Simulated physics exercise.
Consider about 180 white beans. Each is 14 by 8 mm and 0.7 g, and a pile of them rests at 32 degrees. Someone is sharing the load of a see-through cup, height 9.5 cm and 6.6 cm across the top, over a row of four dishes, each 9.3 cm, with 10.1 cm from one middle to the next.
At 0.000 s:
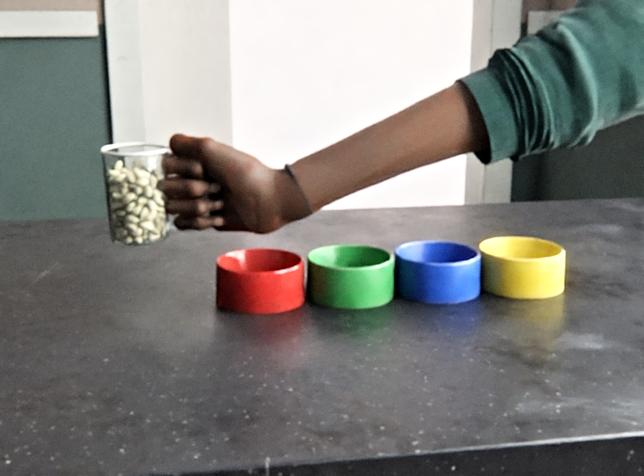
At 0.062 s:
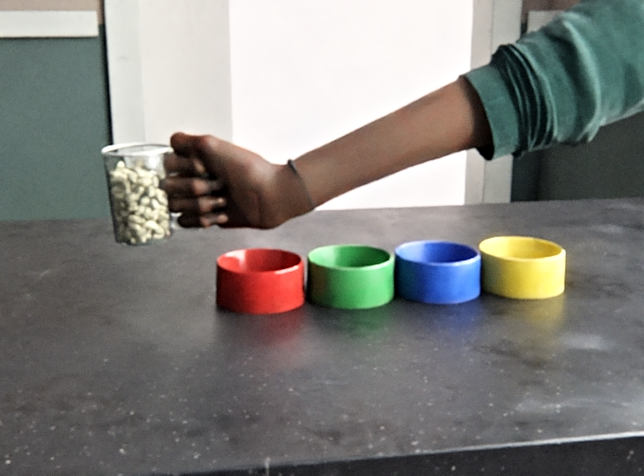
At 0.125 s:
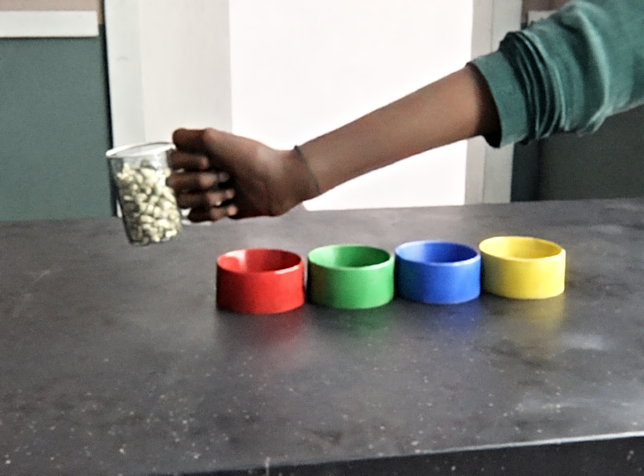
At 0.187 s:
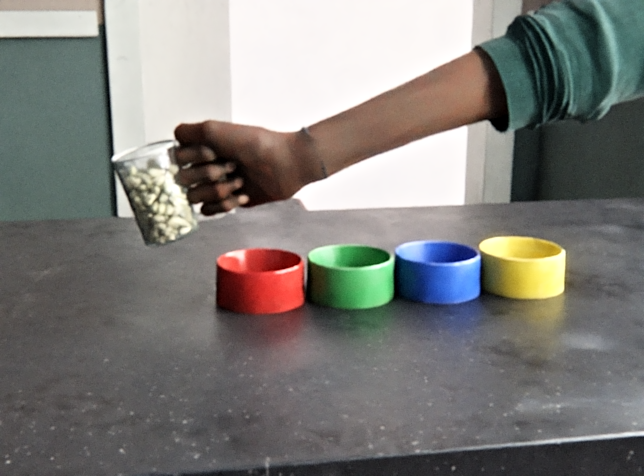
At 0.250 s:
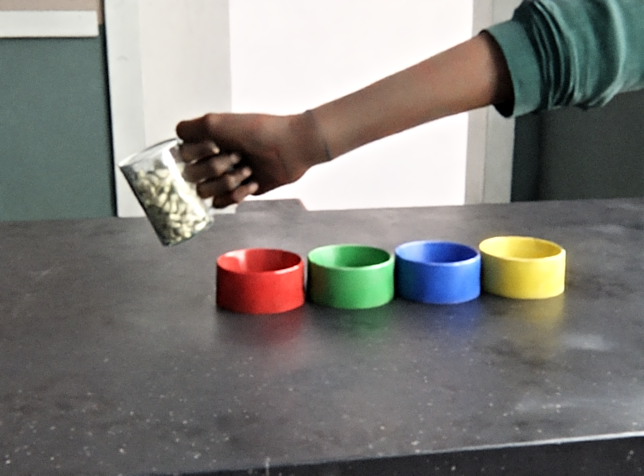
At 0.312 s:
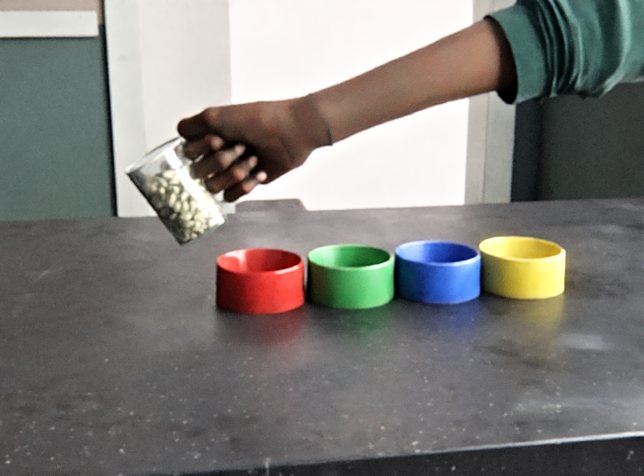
A hand reaching in from the right, its arm in a green sleeve, grips a clear cup of pale beans above a dark speckled tabletop, seen from the front and slightly above. Red, green, blue and yellow dishes sit in a row from left to right, before a white panel. The hand steadily tilts the cup while shifting it slightly right, the beans staying inside and the view still.
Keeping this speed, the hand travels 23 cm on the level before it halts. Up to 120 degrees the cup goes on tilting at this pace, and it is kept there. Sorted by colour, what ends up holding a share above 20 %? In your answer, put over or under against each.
Red - over; blue - under; green - under; yellow - under; counter - under.
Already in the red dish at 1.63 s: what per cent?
Some 90 per cent.
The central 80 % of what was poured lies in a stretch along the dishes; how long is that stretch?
Roughly 6 cm of the row.
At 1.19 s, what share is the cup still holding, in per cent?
My estimate is about 40 per cent.
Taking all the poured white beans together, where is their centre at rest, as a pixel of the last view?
Close to pixel (265, 281).
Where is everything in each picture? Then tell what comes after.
The first picture shows cup at (138, 194), tilt 0 degrees, lip at (102, 150), moved 0.0 cm; middle of the pieces at (137, 203); red dish at (260, 261); green dish at (350, 257); blue dish at (437, 253); yellow dish at (521, 249).
The second picture shows cup at (140, 194), tilt 2 degrees, lip at (104, 151), moved 0.3 cm; middle of the pieces at (140, 203).
The third picture shows cup at (148, 194), tilt 8 degrees, lip at (107, 155), moved 1.1 cm; middle of the pieces at (149, 202).
The fourth picture shows cup at (158, 194), tilt 16 degrees, lip at (113, 160), moved 2.1 cm; middle of the pieces at (160, 202).
The fifth picture shows cup at (168, 193), tilt 23 degrees, lip at (119, 166), moved 3.2 cm; middle of the pieces at (172, 201).
The sixth picture shows cup at (178, 193), tilt 31 degrees, lip at (126, 172), moved 4.2 cm; middle of the pieces at (183, 200); red dish at (260, 261); green dish at (350, 257); blue dish at (437, 253); yellow dish at (521, 249). The cup turns about 125 degrees a second and travels 17 cm a second.
After 0.84 s, tilt 96 degrees; cup holds 100 %.
After 1.19 s, tilt 120 degrees; cup holds 40 %, red 55 %.
After 1.63 s, tilt 120 degrees; cup holds 0 %, red 90 %.
At rest (2.3 s), red 90 %, blue 0 %, green 0 %, yellow 0 %, counter 5 %.
